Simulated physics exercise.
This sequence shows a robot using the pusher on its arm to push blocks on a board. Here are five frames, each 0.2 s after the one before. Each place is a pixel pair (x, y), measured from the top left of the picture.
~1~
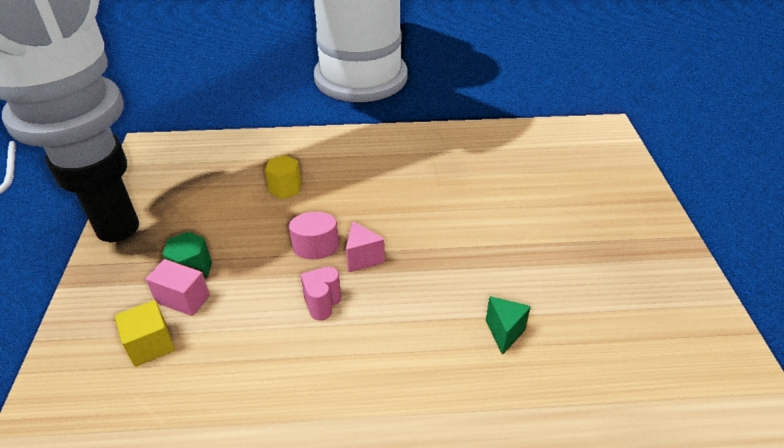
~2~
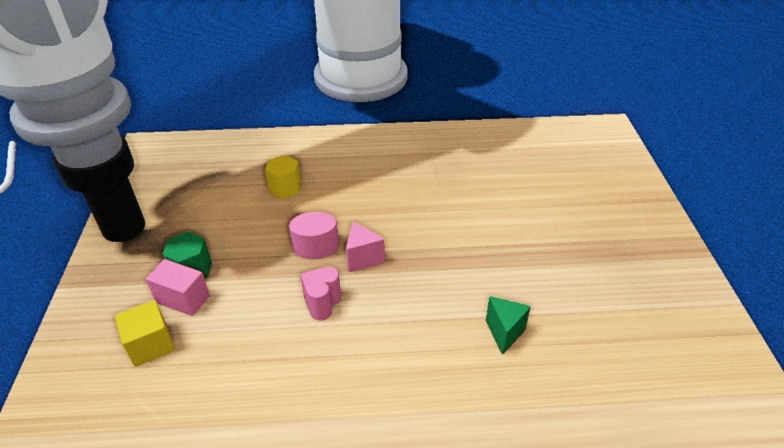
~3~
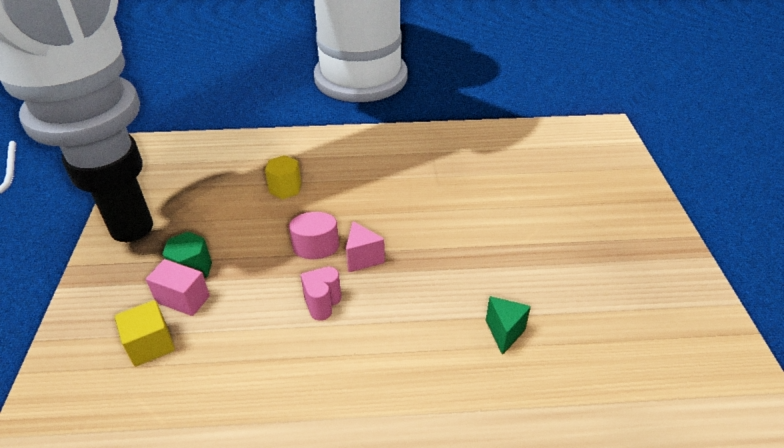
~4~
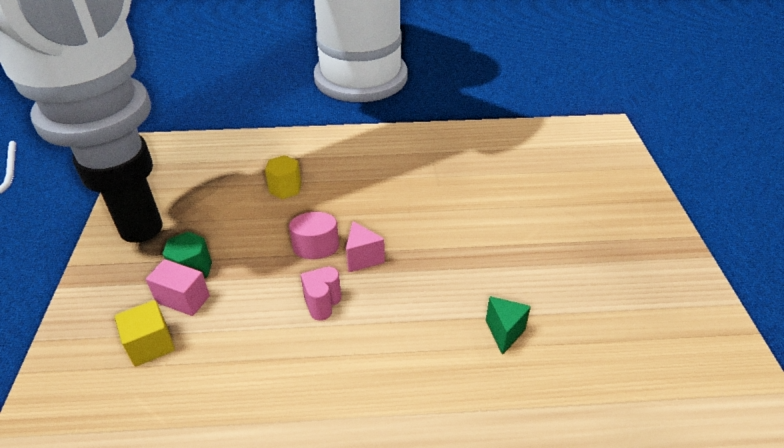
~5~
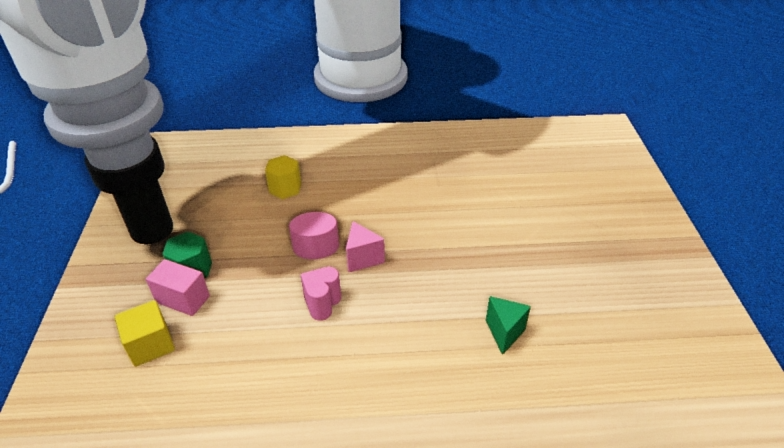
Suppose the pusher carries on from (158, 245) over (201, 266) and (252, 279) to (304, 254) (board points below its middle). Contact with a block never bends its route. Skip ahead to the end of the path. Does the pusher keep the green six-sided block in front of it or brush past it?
Slid off.
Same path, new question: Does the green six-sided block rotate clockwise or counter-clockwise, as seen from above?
Verdict: Clockwise.
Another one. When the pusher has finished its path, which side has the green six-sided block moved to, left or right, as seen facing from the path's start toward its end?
It moves off to the right.
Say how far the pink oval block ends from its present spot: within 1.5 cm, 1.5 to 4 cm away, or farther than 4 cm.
1.5 to 4 cm.
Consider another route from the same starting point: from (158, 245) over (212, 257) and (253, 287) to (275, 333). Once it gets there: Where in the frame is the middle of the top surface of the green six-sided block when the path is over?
At (227, 335).
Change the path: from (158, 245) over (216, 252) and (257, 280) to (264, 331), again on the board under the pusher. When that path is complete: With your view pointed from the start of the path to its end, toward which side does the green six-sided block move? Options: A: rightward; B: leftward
Option A.
The first path, step by step. One third of the way, pusher at (196, 251); green six-sided block at (220, 262).
Two thirds of the way, pusher at (248, 264); green six-sided block at (268, 281), turned 20° clockwise.
At the end, pusher at (302, 239); pink oblong block in place; green six-sided block at (274, 280), turned 35° clockwise; pink oval block at (337, 213).
